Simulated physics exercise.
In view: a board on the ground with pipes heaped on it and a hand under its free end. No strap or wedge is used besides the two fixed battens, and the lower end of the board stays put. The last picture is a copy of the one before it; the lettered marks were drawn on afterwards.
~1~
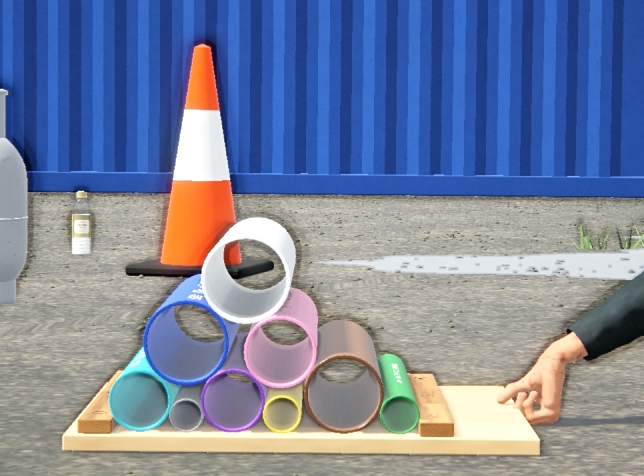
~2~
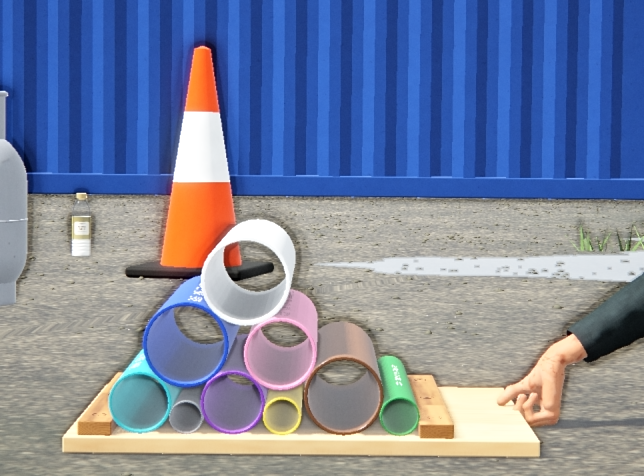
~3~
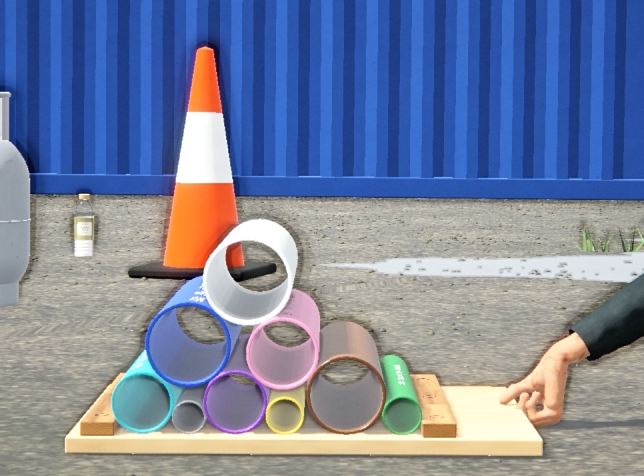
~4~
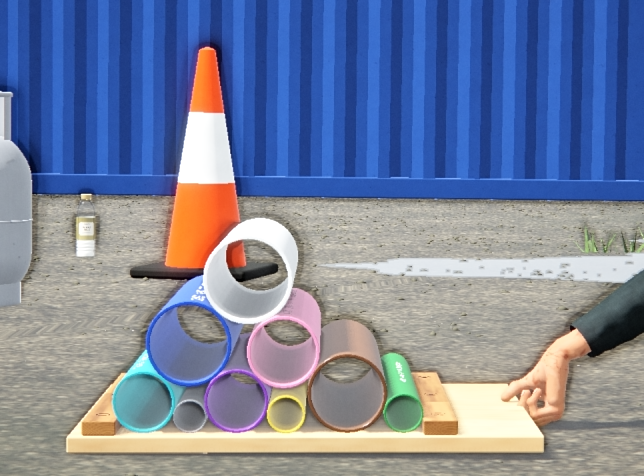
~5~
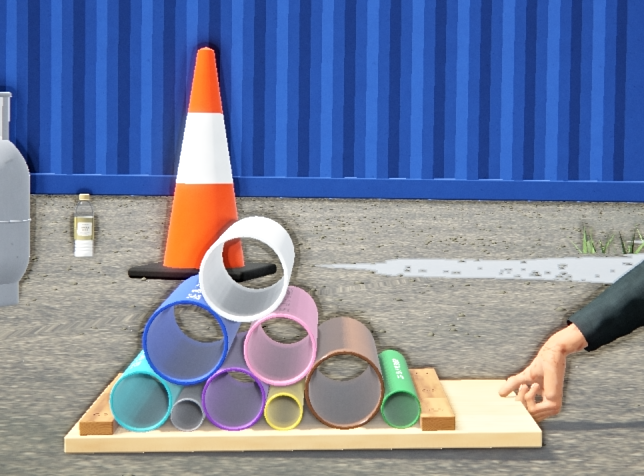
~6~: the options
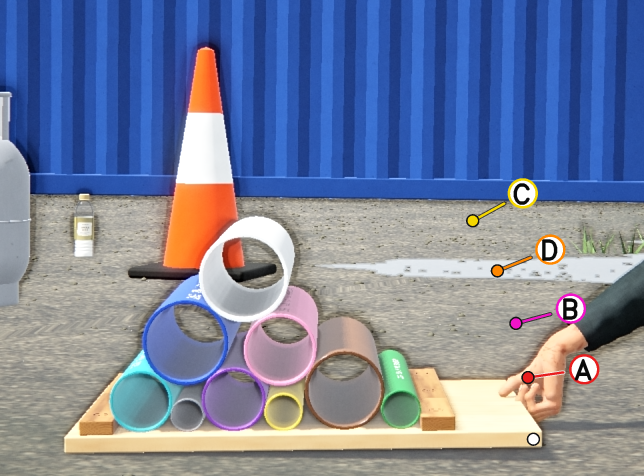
A hand in a dark sleeve reaches in from the right and rests its fingers at the free end of a pale board on rough grey ground, seen from the side. Turquoise, grey, purple, yellow, brown and green pipes line the board beneath blue and pink ones and a white one on top, before an orange-and-white cone and blue wall. Everything stays almost still, with only a slight jitter.
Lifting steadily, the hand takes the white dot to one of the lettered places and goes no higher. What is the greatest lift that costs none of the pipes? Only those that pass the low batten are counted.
The highest mark that will do is C.
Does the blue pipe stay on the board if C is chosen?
The blue pipe: Yes.
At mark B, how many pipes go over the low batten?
The count is none.
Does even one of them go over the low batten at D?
At D: No.
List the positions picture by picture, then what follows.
Grey pipe (186, 415); purple pipe (233, 401); yellow pipe (282, 414), in the first frame.
Yellow pipe (282, 416); brown pipe (344, 396), in the second frame.
Board (306, 410); green pipe (403, 415); blue pipe (188, 345), in the third frame.
Board (307, 409); turquoise pipe (144, 402); grey pipe (190, 417), in the fourth frame.
Board (305, 406); turquoise pipe (141, 401); grey pipe (188, 415), in the fifth frame.
On the marked copy, A at (528, 377); B at (516, 323); C at (473, 220); D at (498, 271); the white dot at (534, 439).
With C. Early on, board at 17°.
Further on, board at 30°.
At the end, board at 30°, none over the low batten.
As for the rest, A none over the low batten; B none over the low batten; D none over the low batten.
